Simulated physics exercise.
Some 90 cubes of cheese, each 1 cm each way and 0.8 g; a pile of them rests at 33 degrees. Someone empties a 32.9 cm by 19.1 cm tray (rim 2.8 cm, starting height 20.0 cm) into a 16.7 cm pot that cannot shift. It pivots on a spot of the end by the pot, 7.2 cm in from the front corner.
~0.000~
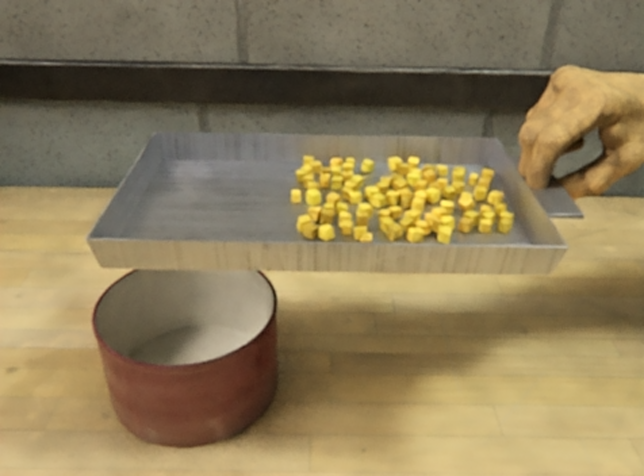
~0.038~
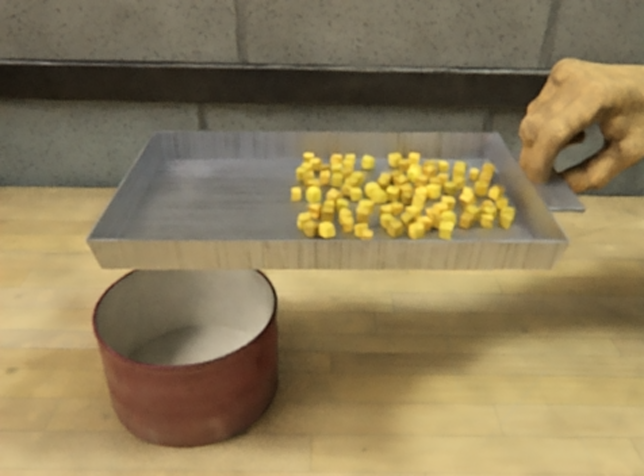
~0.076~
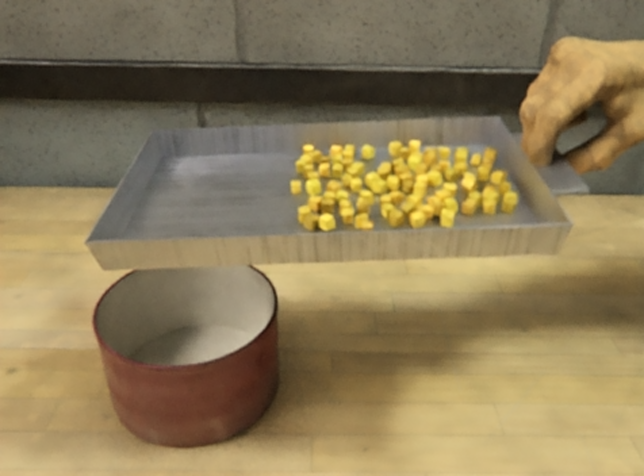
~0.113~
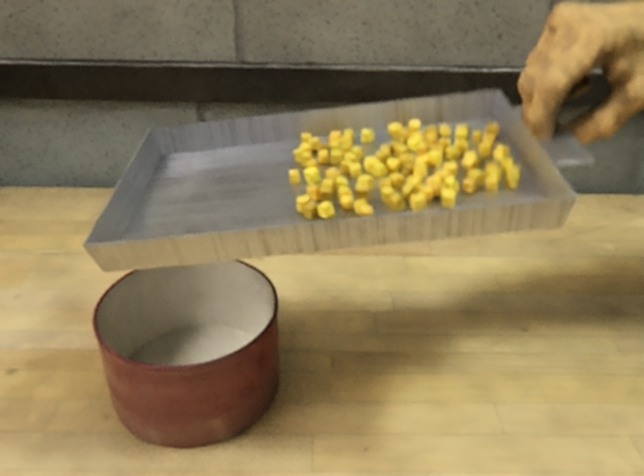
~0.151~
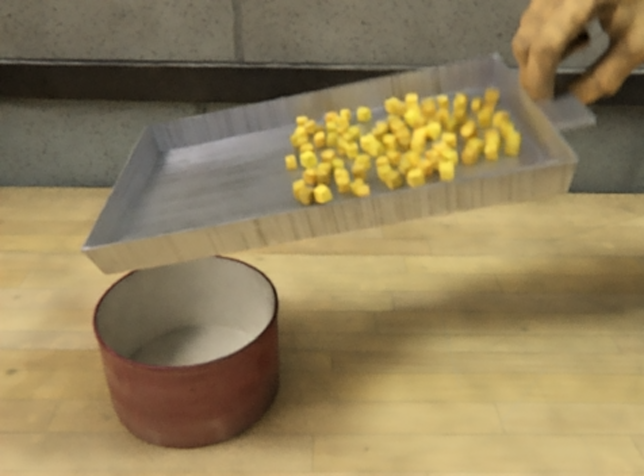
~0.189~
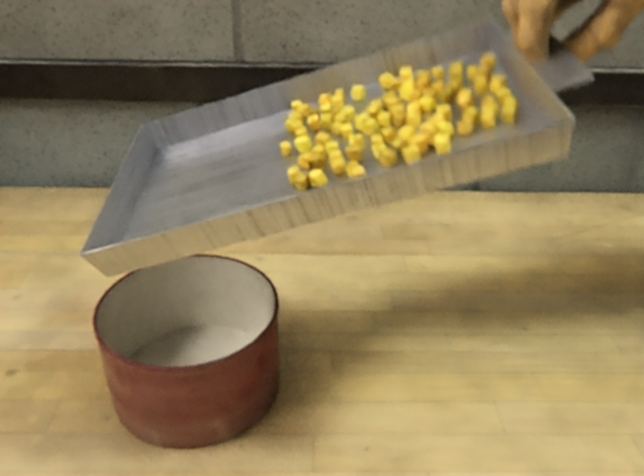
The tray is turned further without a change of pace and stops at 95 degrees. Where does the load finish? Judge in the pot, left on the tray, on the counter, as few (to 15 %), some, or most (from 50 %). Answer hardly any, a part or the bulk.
In the pot: Hardly any; left on the tray: Hardly any; on the counter: The bulk.
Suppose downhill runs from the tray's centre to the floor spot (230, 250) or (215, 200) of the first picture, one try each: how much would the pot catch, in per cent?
Some 5 and 0 per cent.
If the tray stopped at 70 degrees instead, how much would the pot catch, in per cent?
Then about 0 per cent.
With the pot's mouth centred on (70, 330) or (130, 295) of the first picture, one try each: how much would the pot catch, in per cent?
About 85 and 20 per cent.
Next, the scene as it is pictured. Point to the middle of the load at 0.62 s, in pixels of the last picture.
Around (98, 191).
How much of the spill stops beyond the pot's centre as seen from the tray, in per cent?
About 100 per cent.
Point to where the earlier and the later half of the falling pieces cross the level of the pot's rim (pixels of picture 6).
At about (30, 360), then at (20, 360).
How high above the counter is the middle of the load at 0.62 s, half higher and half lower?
About 24 cm.
After 0.45 s, tilt 57 degrees; the tray holds 100 %, the pot 0 %.
Then, at 0.62 s, tilt 82 degrees; the tray holds 100 %, the pot 0 %.
After 0.92 s, tilt 95 degrees; the tray holds 0 %, the pot 0 %.
By 2.1 s all is still; pot 0 %, tray 0 %, counter 100 %.
